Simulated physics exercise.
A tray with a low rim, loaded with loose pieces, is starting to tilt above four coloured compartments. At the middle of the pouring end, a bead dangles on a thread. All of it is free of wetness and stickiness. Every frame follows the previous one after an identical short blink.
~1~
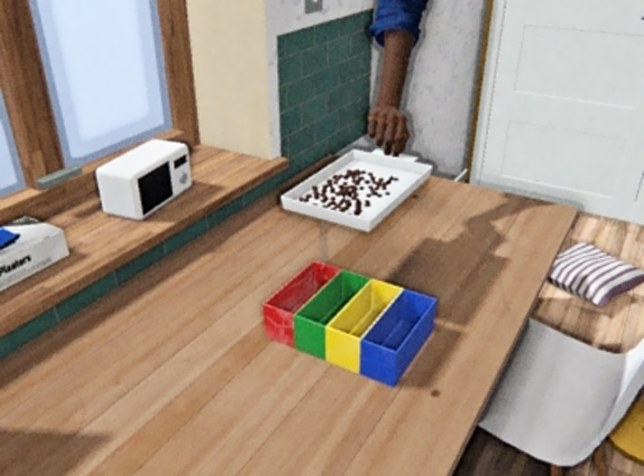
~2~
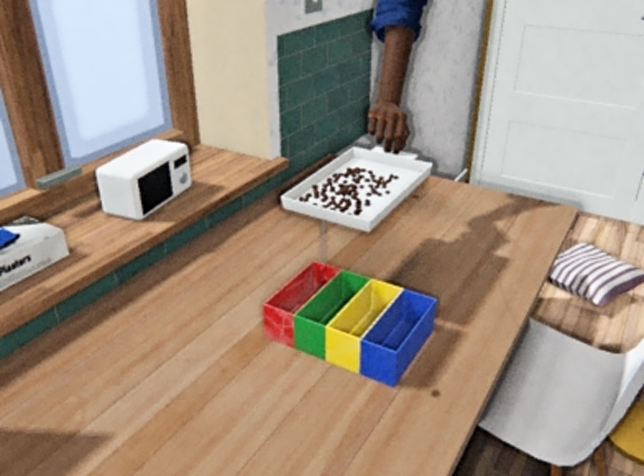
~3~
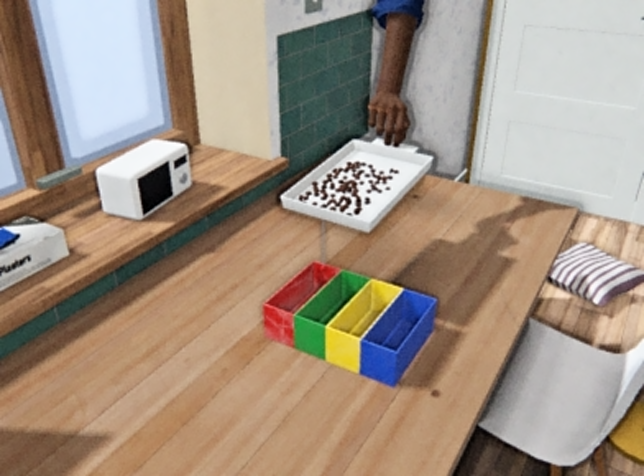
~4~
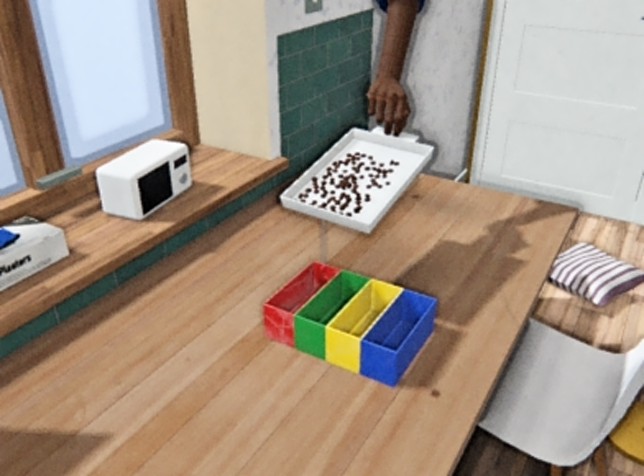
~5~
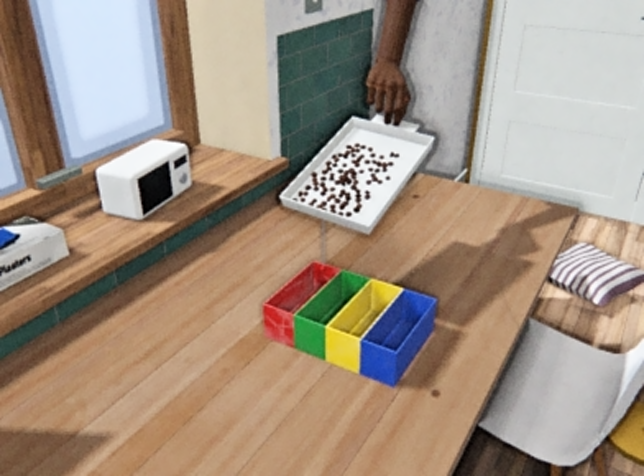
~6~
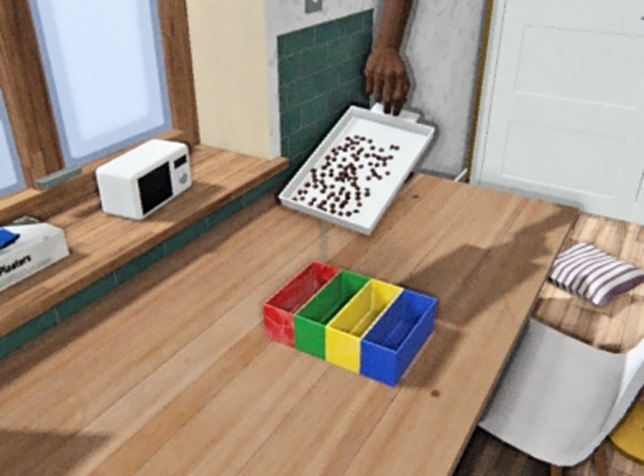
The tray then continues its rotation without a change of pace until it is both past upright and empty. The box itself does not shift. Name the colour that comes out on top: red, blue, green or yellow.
Green comes out on top.
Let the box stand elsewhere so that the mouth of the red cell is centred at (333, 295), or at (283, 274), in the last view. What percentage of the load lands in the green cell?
First position: Some 30 %; second position: Some 30 %.
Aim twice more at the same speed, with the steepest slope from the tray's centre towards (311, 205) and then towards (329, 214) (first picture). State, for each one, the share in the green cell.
0 %, give or take, and then 30 %.
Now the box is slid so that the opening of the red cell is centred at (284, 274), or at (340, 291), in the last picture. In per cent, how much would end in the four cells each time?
100 %, 70 %.
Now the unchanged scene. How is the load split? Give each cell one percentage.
Approximate shares in per cent - red cell 30, green cell 50, yellow cell 20, blue cell 0.
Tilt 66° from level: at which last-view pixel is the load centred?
Load centre: Approx. (335, 209).
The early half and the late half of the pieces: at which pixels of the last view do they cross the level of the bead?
Earlier portion about (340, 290); later portion about (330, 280).
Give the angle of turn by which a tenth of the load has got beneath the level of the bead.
Somewhere around 80 degrees.
Soon, tray tipped steeply; nearly all on the tray; a stray few falling or outside the box.
A while on, tray tipped past a quarter turn; about a third on the tray; about a quarter in the green cell; a small part in the yellow cell; a small part in the red cell; a small part falling or outside the box.
Towards the end, tray tipped past a quarter turn; about half in the green cell; about a quarter in the red cell; about a quarter in the yellow cell.
Finally, tray tipped past a quarter turn; about half in the green cell; about a quarter in the red cell; about a quarter in the yellow cell; none in the blue cell.
